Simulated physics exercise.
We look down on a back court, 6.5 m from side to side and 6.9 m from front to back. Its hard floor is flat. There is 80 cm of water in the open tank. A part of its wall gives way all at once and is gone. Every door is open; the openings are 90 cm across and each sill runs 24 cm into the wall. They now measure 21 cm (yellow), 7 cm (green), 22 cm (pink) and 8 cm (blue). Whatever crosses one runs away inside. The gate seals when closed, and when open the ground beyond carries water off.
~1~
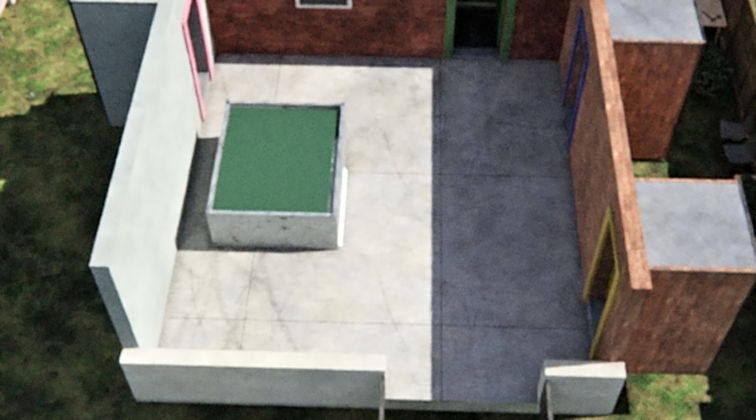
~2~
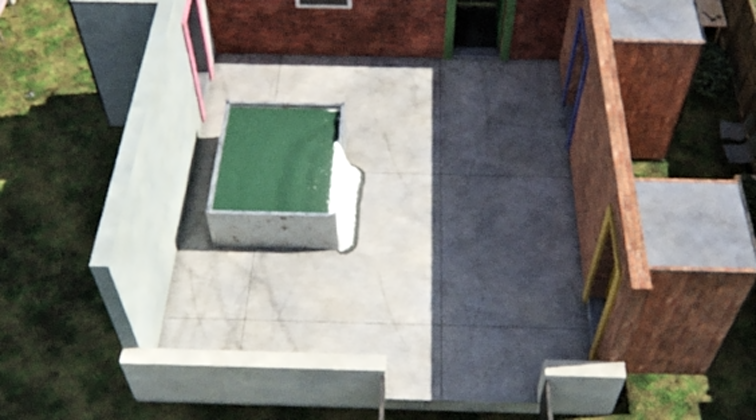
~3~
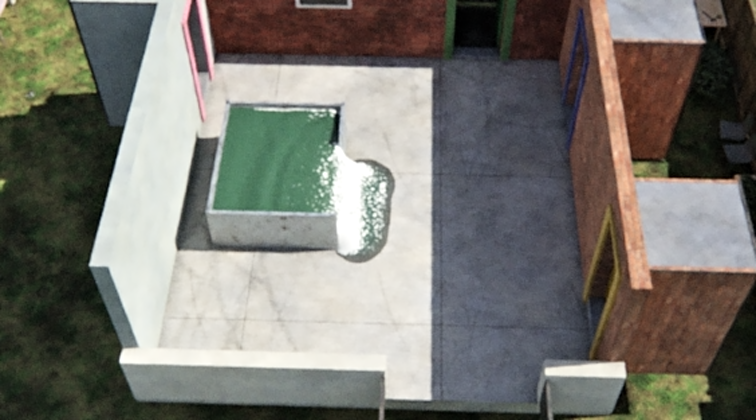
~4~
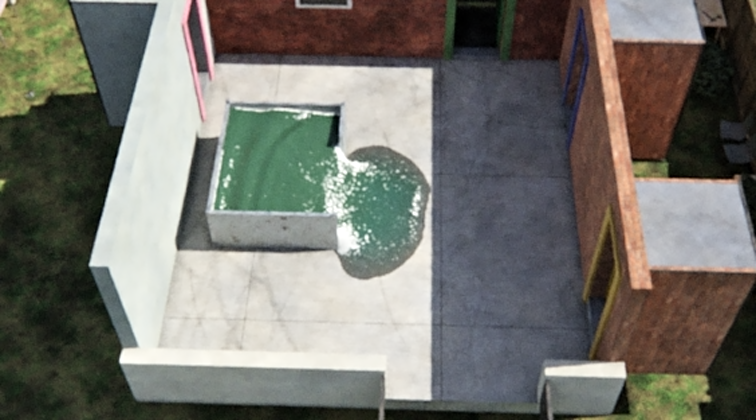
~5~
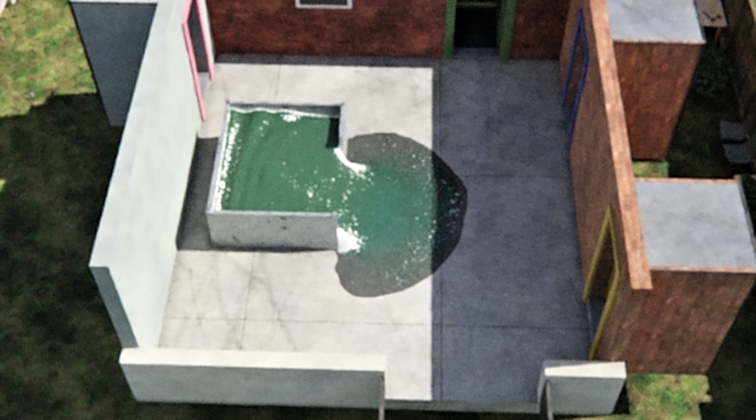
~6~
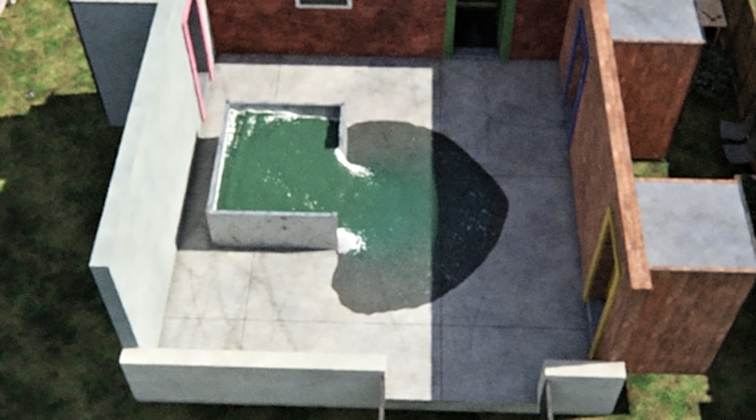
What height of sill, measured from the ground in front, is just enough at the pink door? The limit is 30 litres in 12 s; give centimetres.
About 7 cm.
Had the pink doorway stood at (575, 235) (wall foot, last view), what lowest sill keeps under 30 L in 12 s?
Roughly 29 cm.
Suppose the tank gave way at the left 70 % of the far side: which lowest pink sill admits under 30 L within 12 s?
About 34 cm.
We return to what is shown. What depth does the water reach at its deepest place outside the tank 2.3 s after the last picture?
Roughly 38 cm.
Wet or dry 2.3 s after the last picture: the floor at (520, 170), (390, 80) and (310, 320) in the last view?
In turn: Wet, still dry, still dry.
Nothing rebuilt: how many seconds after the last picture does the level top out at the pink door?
Near 7.0 s.
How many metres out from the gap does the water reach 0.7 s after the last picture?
Roughly 4.4 m.
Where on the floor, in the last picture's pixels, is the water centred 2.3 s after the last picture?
Near (434, 214).
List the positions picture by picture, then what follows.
Still water, 80 cm deep, in the open tank at (279, 159); the pink door at (199, 58) is dry, in the first picture.
The front is at (360, 183), 0.3 m from the gap at (337, 195); 0.4 m2 of floor is wet, 80 cm left at the back, in the second picture.
The gap is at (337, 198), the front 0.8 m out at (388, 195); the back of the open tank holds 80 cm, in the third picture.
Water pours out at (338, 199) and has run 1.4 m, to (424, 198); about 11 cm deep outside, 77 cm at the back, in the fourth picture.
Water pours out at (338, 199) and has run 2.1 m, to (463, 199); about 8 cm deep outside, 68 cm at the back, in the fifth picture.
The front is at (503, 209), 2.7 m from the gap at (338, 199); 7.5 m2 of floor is wet, 70 cm left at the back; the pink door at (199, 58), 3.5 m from the gap, is still 2.8 m from the nearest water, in the sixth picture.
Then, 0.7 s after the last picture water covers 40 % of the floor, deepest (38 cm) near (347, 216); it has not reached the pink door.
Then, 2.3 s after the last picture water covers 50 % of the floor, deepest (38 cm) near (594, 378); it has not reached the pink door.
Then, 11.3 s after the last picture water covers 100 % of the floor, deepest (13 cm) near (195, 163); 10 cm at the pink door, 0 litres in over its 22 cm sill.
At the pink door as built, the water peaked near 11 cm, 6.9 s after the last picture.
Run again over the same 12 s with other heights there, 51 litres in over 6 cm, 18 litres over 8 cm. The limit of 30 litres is kept from about 7 cm up.
